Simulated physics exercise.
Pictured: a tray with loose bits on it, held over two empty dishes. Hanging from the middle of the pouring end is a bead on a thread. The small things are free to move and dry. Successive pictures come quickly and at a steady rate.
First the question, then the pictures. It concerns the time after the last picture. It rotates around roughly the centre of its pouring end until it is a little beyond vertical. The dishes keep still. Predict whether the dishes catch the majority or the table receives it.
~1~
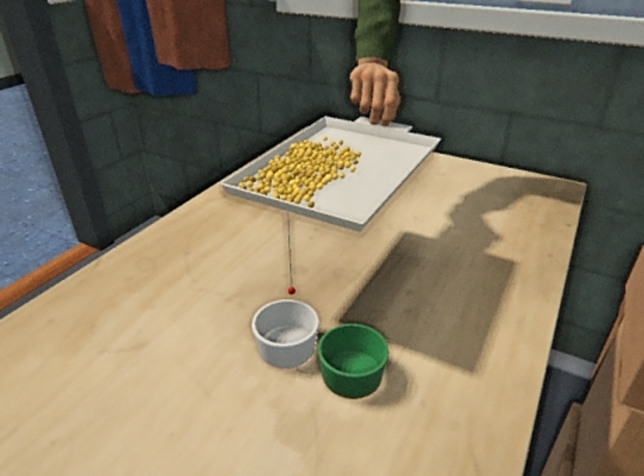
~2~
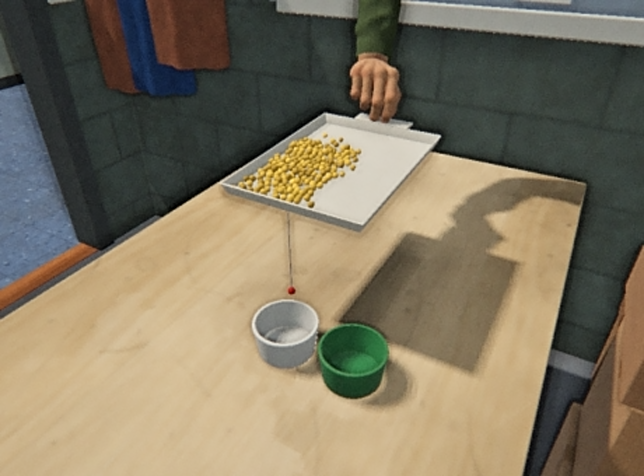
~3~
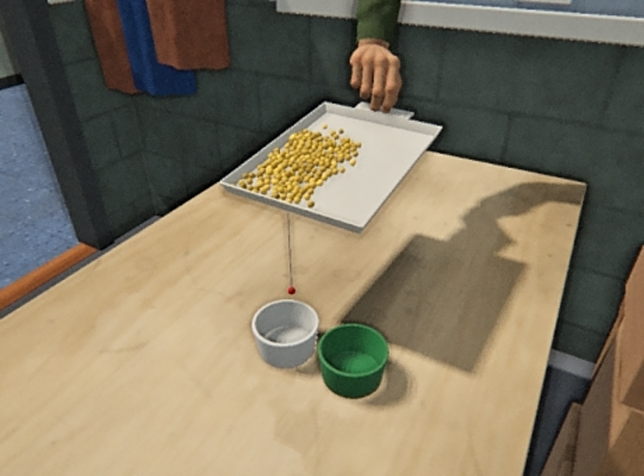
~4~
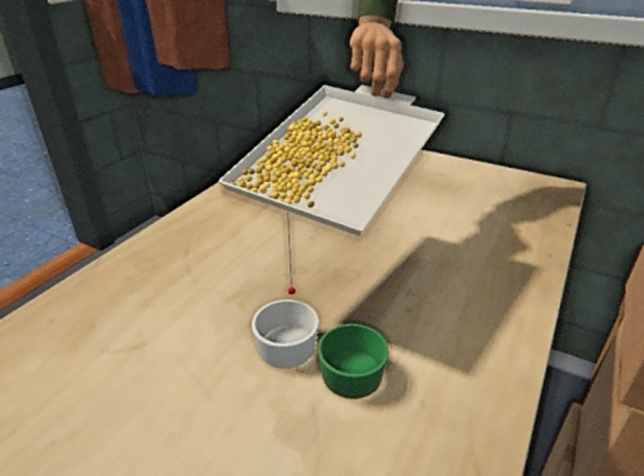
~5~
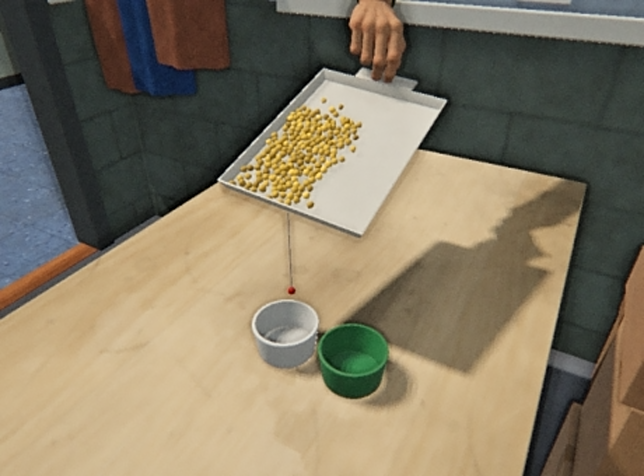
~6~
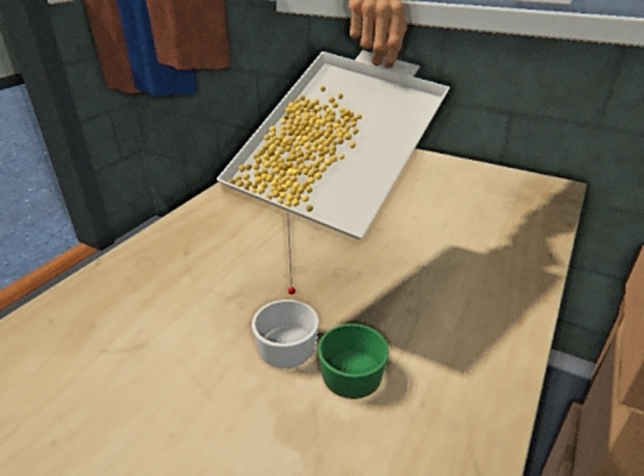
The dishes catch the majority.
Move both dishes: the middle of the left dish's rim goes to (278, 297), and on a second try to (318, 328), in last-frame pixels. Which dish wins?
Well, first the dish at right, then the dish at left.
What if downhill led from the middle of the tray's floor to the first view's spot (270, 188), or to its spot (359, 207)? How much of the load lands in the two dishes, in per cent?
The first try yields 0 percent and the second 40 percent.
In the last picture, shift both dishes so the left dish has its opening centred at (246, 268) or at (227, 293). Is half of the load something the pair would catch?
Shy of half, then shy of half.
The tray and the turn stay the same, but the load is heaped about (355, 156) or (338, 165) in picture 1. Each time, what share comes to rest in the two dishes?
Near 60 % and 70 %.
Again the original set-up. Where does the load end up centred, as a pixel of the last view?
Last view, resting centre - approx. (336, 361).
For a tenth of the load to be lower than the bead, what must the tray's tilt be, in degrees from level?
Angle reached: About 70°.
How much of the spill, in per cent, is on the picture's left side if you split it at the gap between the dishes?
About 40 %.
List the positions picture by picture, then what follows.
In the first frame, corners of the pouring end at (227, 183) and (360, 220), level; middle of the load at (310, 169), puffed corn balls; left dish at (269, 352); right dish at (338, 382); bead on its thread at (292, 291).
In the second frame, corners of the pouring end at (226, 182) and (360, 221), level; middle of the load at (310, 167).
In the third frame, corners of the pouring end at (226, 181) and (360, 223), tipped barely, lowest at the right corner; middle of the load at (310, 163).
In the fourth frame, corners of the pouring end at (225, 180) and (360, 226), tipped a little, lowest at the right corner; middle of the load at (309, 156).
In the fifth frame, corners of the pouring end at (224, 179) and (360, 229), tipped clearly, lowest at the right corner; middle of the load at (304, 147).
In the sixth frame, corners of the pouring end at (223, 178) and (359, 232), tipped clearly, lowest at the right corner; middle of the load at (302, 143), about a quarter on the move; left dish at (269, 352); right dish at (338, 382).
Soon, tray tipped steeply; most on the tray; a stray few in the right dish; a stray few outside both; about a quarter in the air.
A while on, tray tipped past a quarter turn; a stray few on the tray; about half in the right dish; about a quarter in the left dish; a small part outside both; about a quarter in the air.
Towards the end, tray tipped past a quarter turn; about half in the right dish; about a quarter in the left dish; about a quarter outside both.
Finally, tray tipped past a quarter turn; about half in the right dish; about a quarter in the left dish; about a quarter outside both.
